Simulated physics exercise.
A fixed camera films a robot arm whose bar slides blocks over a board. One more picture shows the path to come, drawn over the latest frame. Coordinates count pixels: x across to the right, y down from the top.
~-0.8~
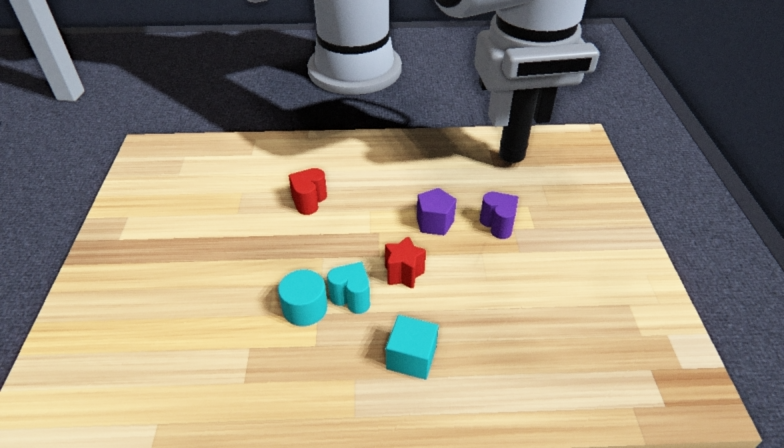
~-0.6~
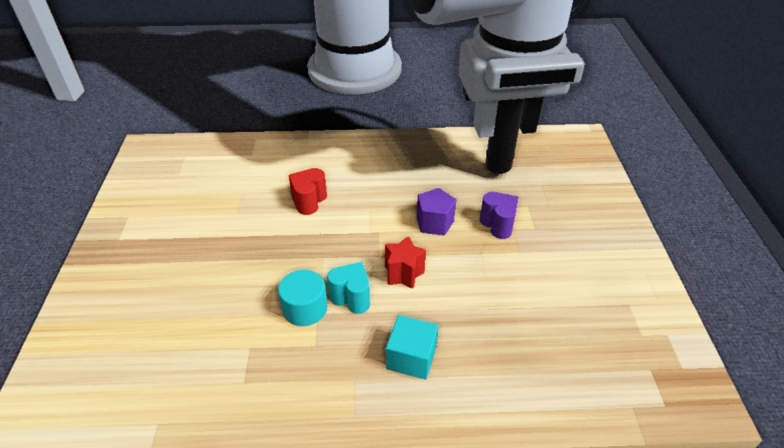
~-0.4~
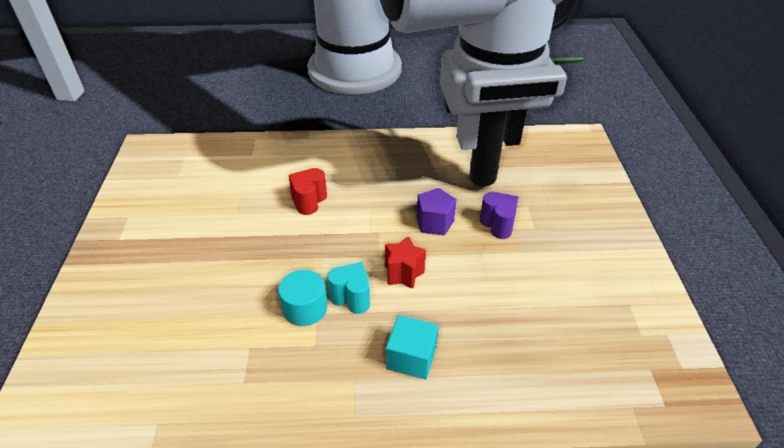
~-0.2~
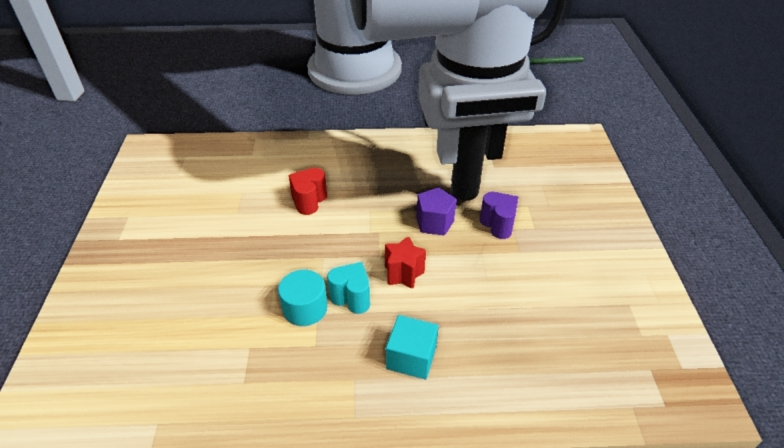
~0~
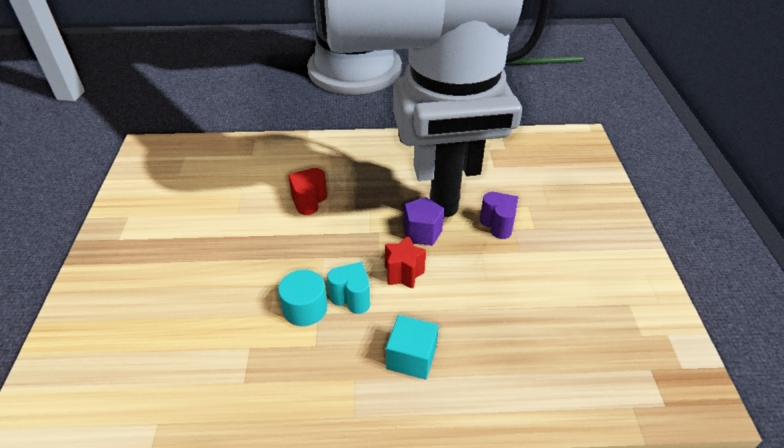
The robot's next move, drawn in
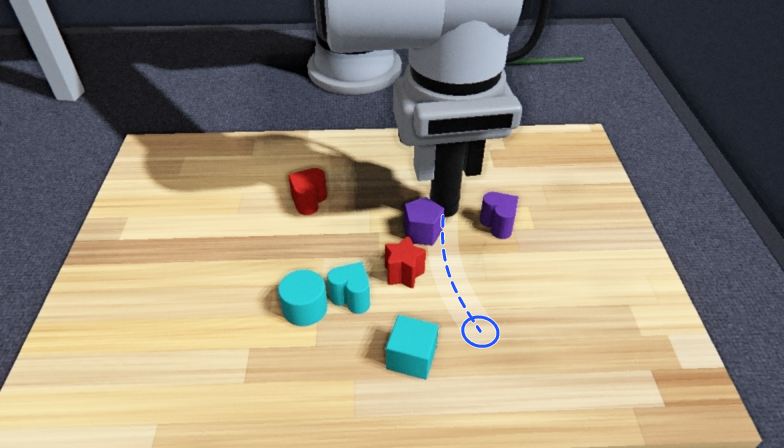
On a light wooden tabletop, red, purple and turquoise blocks sit scattered while a robot arm holds a black bar near the far edge. The arm moves the bar left and toward the viewer, passing between the purple blocks, and nudges the five-sided one slightly toward the red star.
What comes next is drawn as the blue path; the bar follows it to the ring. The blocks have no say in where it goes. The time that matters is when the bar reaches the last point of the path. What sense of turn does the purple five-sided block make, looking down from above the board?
From overhead, the rotation is clockwise.
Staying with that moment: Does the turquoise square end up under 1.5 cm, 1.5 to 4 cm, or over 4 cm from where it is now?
By the end of the path, it will have gone short of 1.5 cm.
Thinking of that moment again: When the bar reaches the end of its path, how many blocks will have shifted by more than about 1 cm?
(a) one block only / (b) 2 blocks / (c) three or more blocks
Choice a: One block only.
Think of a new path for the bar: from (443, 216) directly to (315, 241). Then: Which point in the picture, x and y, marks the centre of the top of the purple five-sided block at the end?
The middle of the upper face of the purple five-sided block will lie at about (394, 227) in the picture.
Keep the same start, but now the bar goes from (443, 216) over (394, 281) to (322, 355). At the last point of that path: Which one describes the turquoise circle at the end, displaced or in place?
By the end it has moved.
The line goes from (443, 216) through (448, 270) to (480, 331).
On the path given first. One third of the way, bar at (444, 244); red star block at (402, 253); purple five-sided block at (411, 223), turned 40° clockwise.
Two thirds of the way, bar at (456, 282); red star block at (402, 253); purple five-sided block at (411, 223), turned 40° clockwise.
At the end, bar at (482, 324); red star block at (402, 253); turquoise square unmoved; purple five-sided block at (411, 223), turned 40° clockwise; purple heart-shaped block unmoved.
